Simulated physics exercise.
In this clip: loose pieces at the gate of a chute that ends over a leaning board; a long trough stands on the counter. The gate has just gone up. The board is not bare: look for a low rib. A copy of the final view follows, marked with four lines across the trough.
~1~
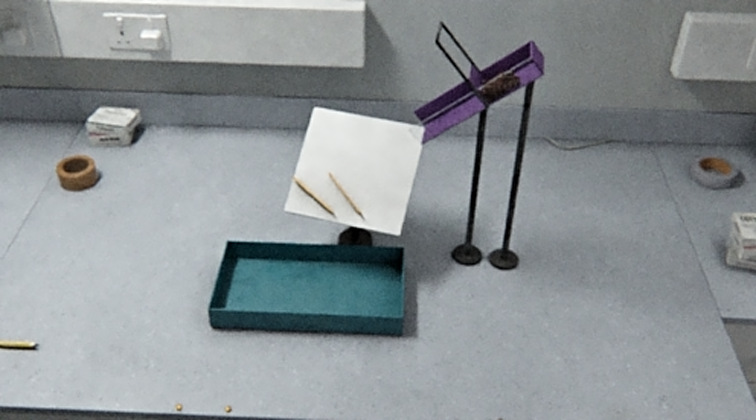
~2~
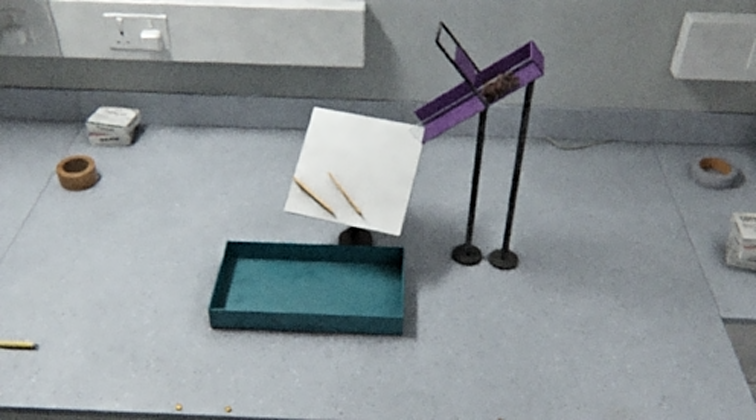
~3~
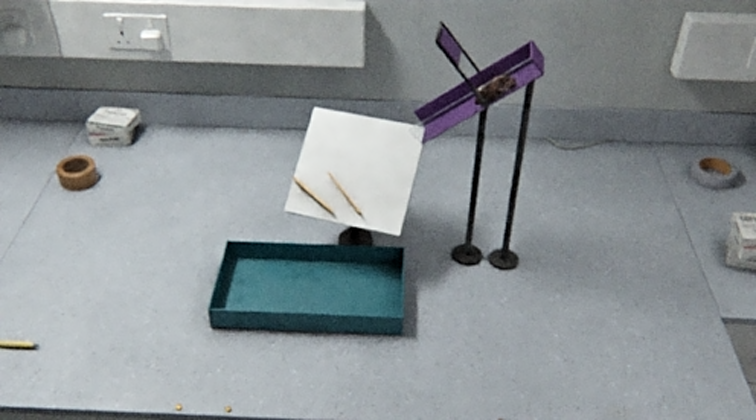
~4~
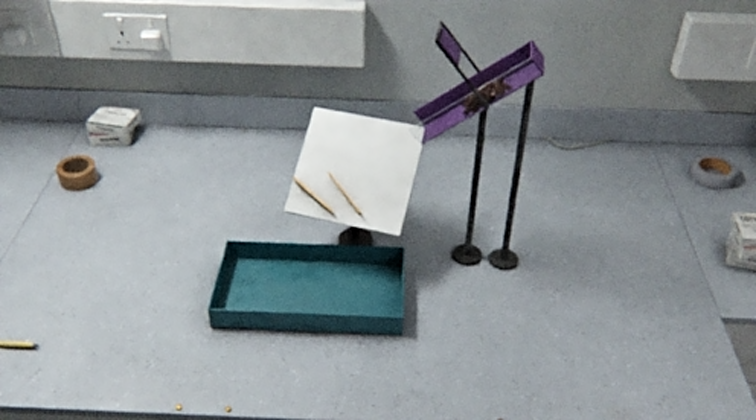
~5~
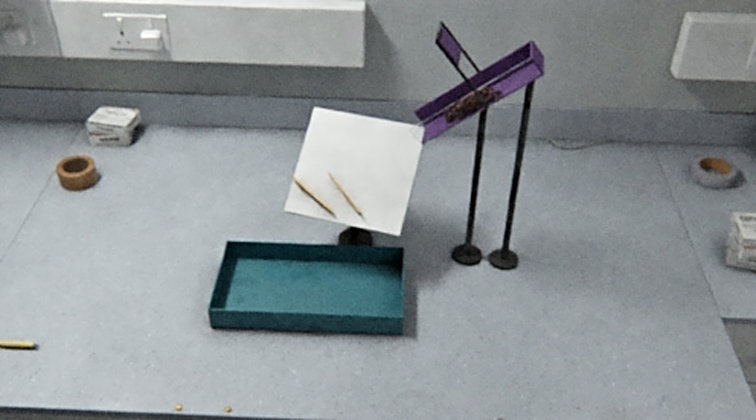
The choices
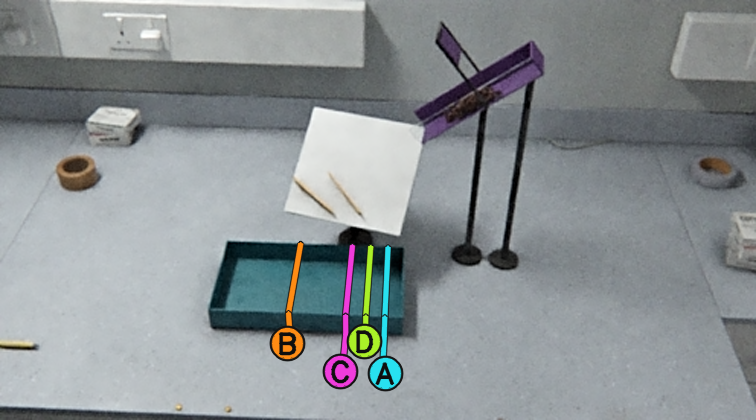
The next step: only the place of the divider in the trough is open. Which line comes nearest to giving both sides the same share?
Best: D.
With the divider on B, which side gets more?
More lands on the right.
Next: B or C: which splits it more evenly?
Here it is line C.
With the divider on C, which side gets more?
Right.
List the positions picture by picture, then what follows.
The first frame shows load behind the gate at (501, 87), flat chocolate drops; lip of the chute at (423, 135), sloping fairly steeply.
The second frame shows middle of the board at (356, 169), tilted fairly steeply; middle of its low edge at (341, 223); of its high edge at (370, 117).
The third frame shows front corners of the trough at (208, 309) and (402, 317), empty; front of the load at (477, 90).
The fourth frame shows middle of the load at (484, 98); its front at (465, 104), about a third of the way to the lip; rib from (293, 177) to (331, 210); rib from (328, 172) to (359, 212).
The fifth frame shows middle of the load at (471, 106); its front at (445, 114), about two thirds of the way to the lip.
On the marked copy, line A crosses the front rim at (384, 316); line B crosses the front rim at (288, 312); line C crosses the front rim at (345, 314); line D crosses the front rim at (365, 315).
For line A, of what is caught, nearly all on the left of the divider, a stray few on the right.
For line B, of what is caught, none on the left of the divider, all on the right.
For line C, of what is caught, a small part on the left of the divider, most on the right.
For line D, of what is caught, about two thirds on the left of the divider, about a third on the right.
